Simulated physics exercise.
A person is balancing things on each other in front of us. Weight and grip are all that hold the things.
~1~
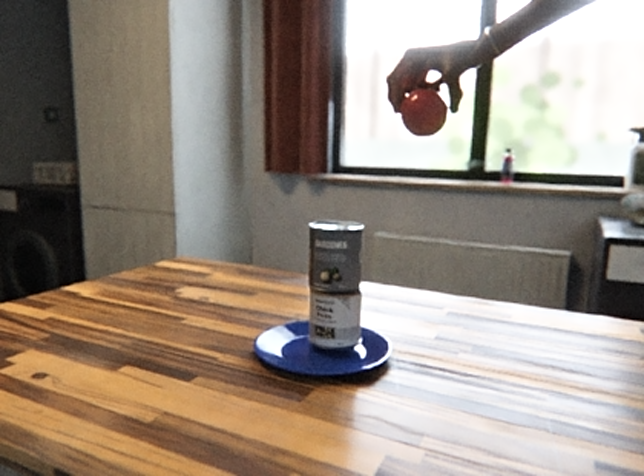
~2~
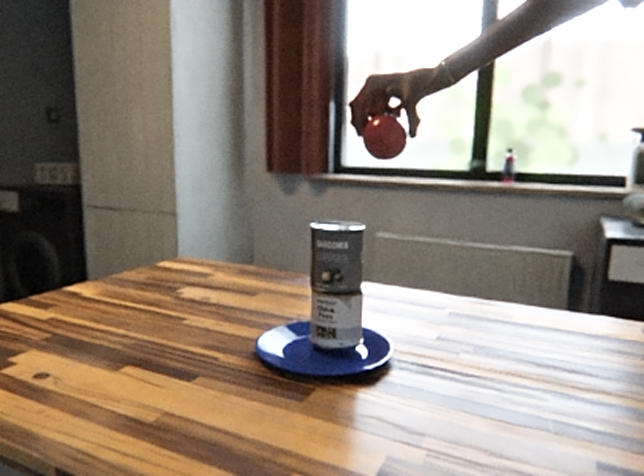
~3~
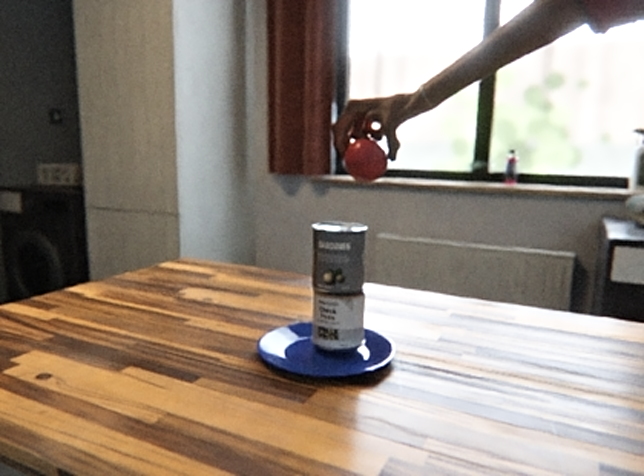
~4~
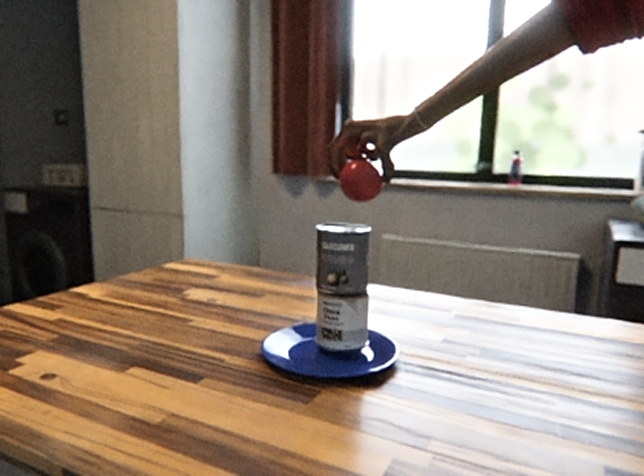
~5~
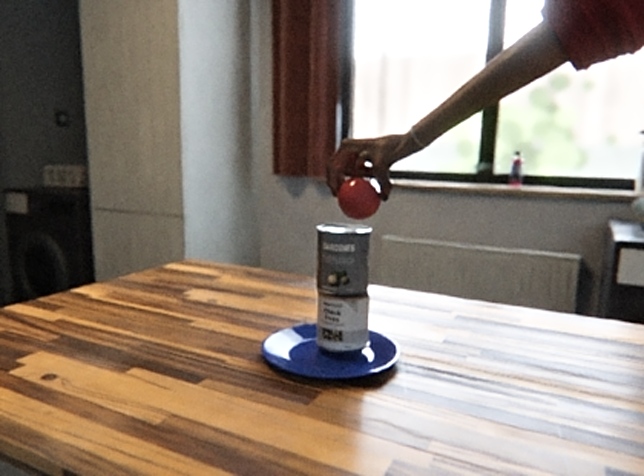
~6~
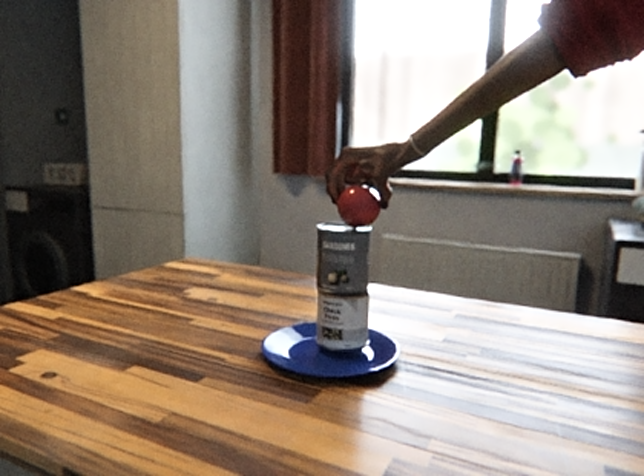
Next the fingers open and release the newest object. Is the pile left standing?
Basically the pile is secure.
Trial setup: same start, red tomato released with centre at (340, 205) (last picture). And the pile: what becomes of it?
Afterwards the pile remains stable.
Then, 1.00 s after the last picture, nothing has stirred.
Then, 2.10 s after the last picture, red tomato resting near (359, 207).
At rest, all 4 in place. Seen from the same camera at the end, red tomato near (358, 207). The pile holds.
